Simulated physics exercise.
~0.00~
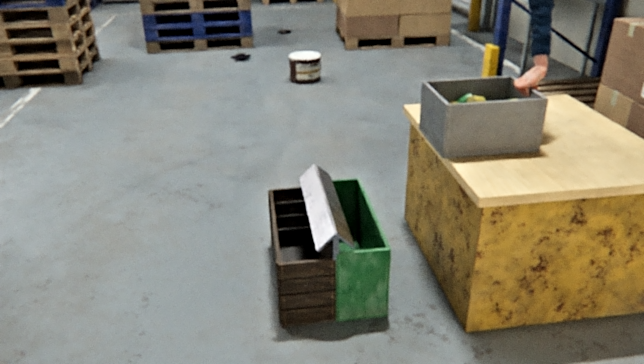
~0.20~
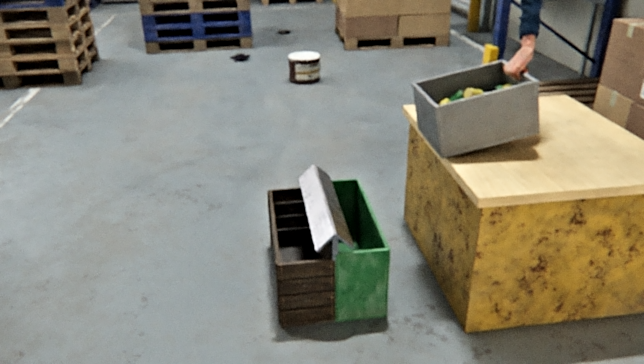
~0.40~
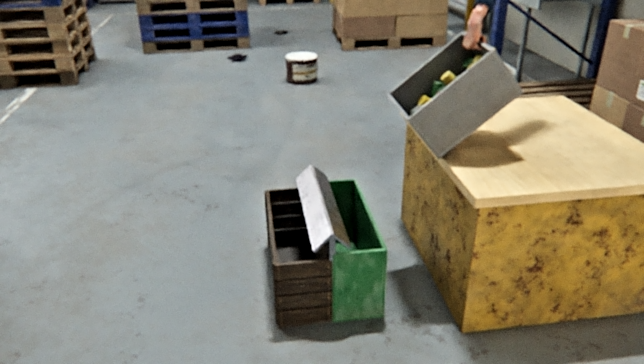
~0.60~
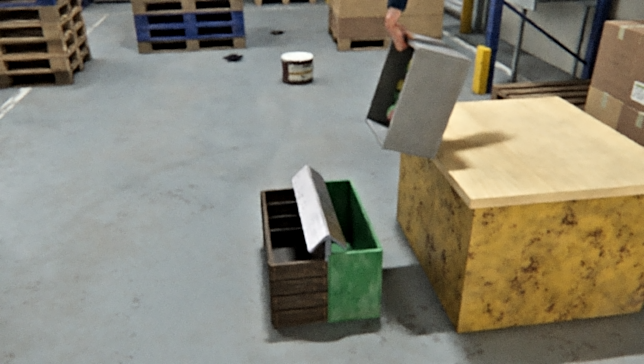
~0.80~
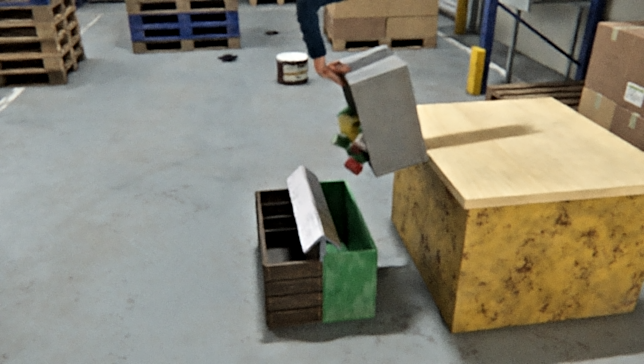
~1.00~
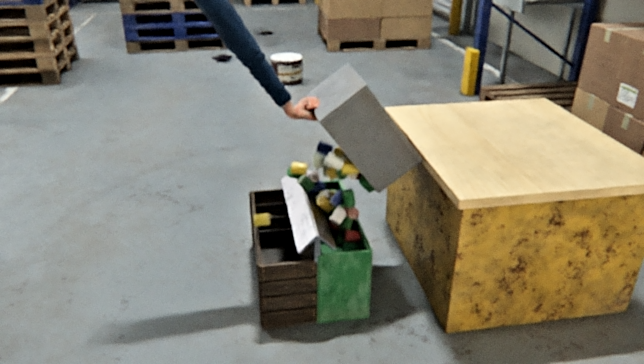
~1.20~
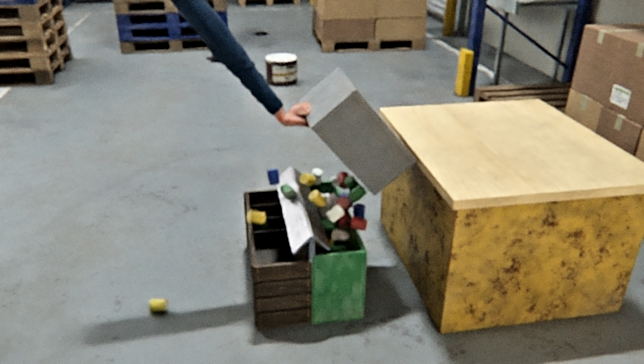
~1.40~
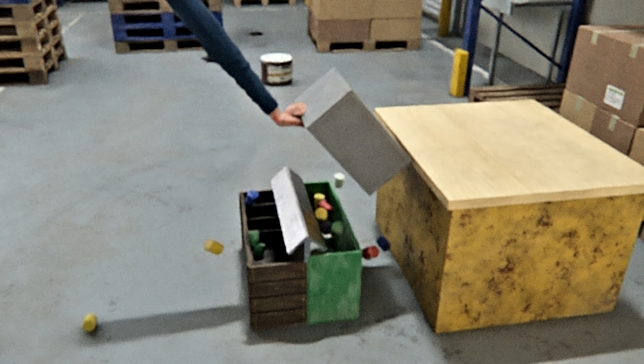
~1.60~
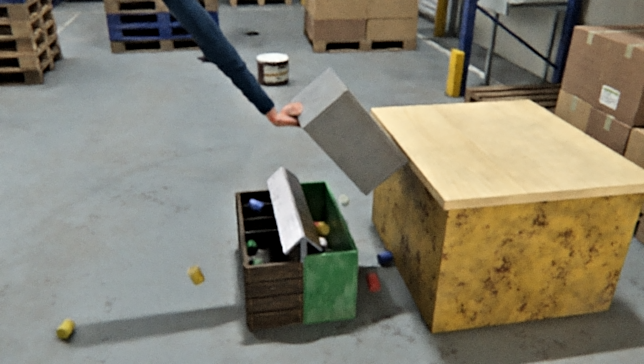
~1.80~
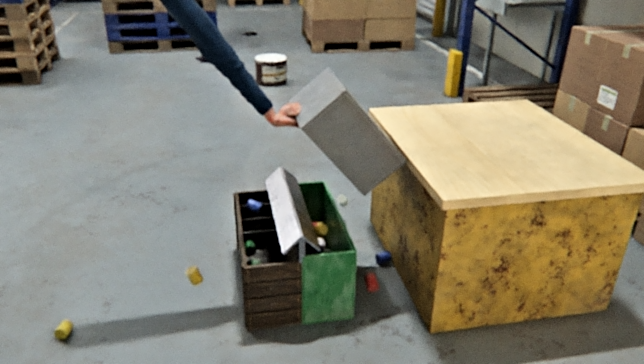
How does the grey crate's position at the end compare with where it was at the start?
At the start it sits upright on top of the bench. By the end it is further left, held steeply tipped over the bench's left edge beside the green trough.
